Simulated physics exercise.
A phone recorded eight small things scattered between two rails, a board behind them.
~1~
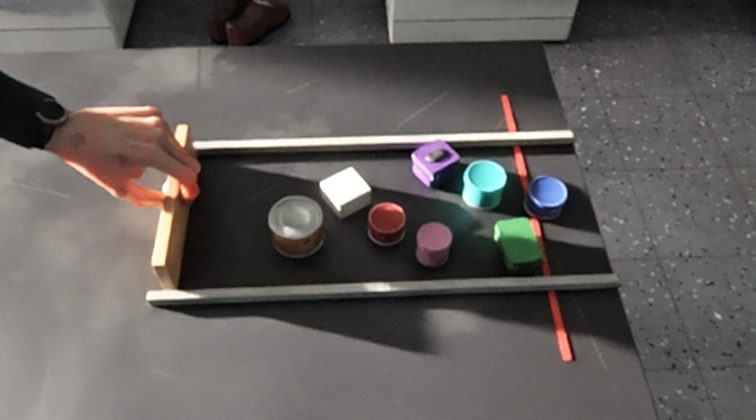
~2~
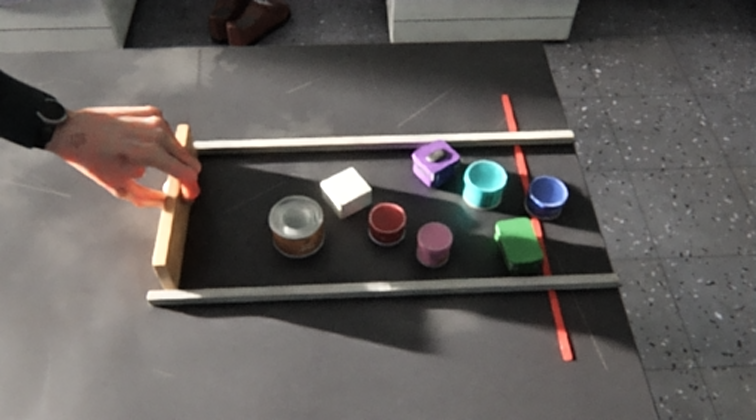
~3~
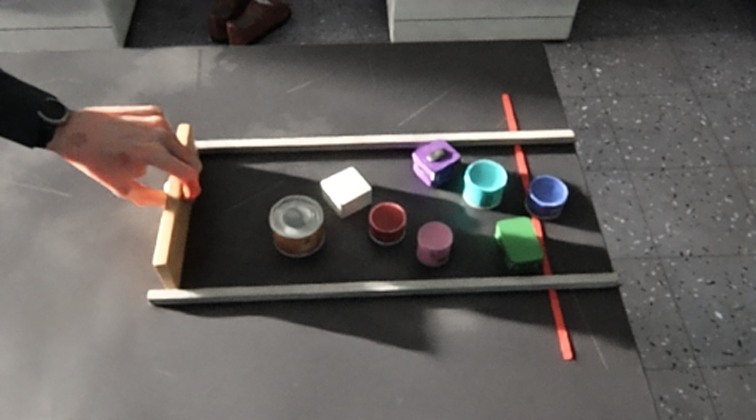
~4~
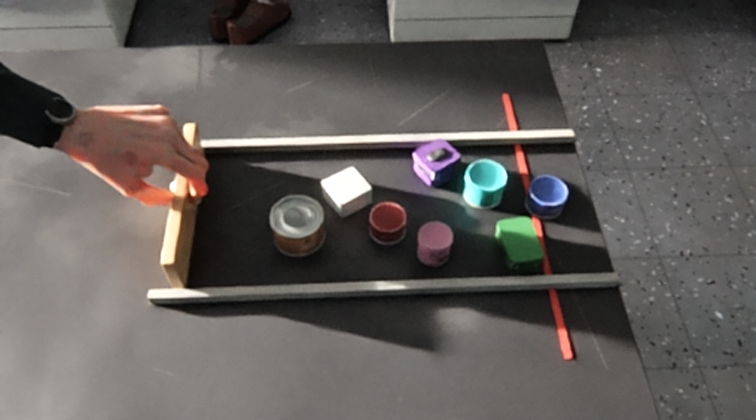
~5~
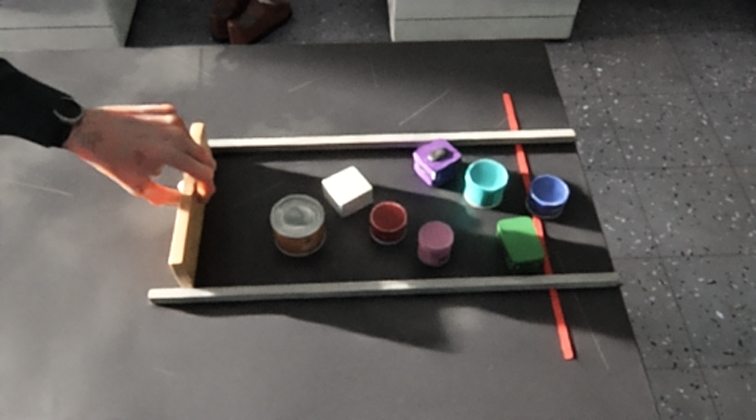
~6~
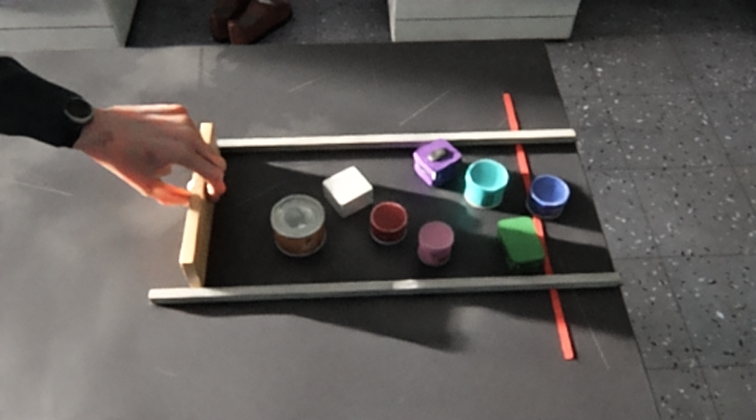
In the video, a hand holds a wooden board at the left end of two rails and slides it slightly to the right, while the small colourful containers and blocks between the rails and the red tape stay in place.
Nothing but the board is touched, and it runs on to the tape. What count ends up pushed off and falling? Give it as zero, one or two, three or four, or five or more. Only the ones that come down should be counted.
The pieces that drop number fewer than three, yet some.
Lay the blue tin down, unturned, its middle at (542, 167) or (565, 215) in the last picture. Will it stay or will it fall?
At the first spot it remains in place, and at the second it drops over the edge.
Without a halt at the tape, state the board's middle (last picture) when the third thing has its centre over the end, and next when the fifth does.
At the first moment about (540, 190), at the next about (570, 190).
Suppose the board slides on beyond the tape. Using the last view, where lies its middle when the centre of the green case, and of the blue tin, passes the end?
For the green case, about (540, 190); for the blue tin, about (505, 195).
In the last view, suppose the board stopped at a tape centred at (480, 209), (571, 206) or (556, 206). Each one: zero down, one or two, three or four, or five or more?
One after another: None, three or four, three or four.
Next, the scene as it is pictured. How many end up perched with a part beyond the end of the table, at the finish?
The count is 2.
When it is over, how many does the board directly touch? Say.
The answer is 4.
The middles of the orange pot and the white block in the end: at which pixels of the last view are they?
Same order as the question: First (567, 219), second (547, 179).
Soon after, none off yet; blue tin at rest near (547, 197); green case at rest near (519, 246); turquoise tin at rest near (486, 185).
Then, none off yet; blue tin moved about its own width near (577, 190); green case moved about its own width near (554, 249); turquoise tin moved about its own width near (539, 182).
At rest, the number that fall off is one or two; fallen, red tin and blue tin.
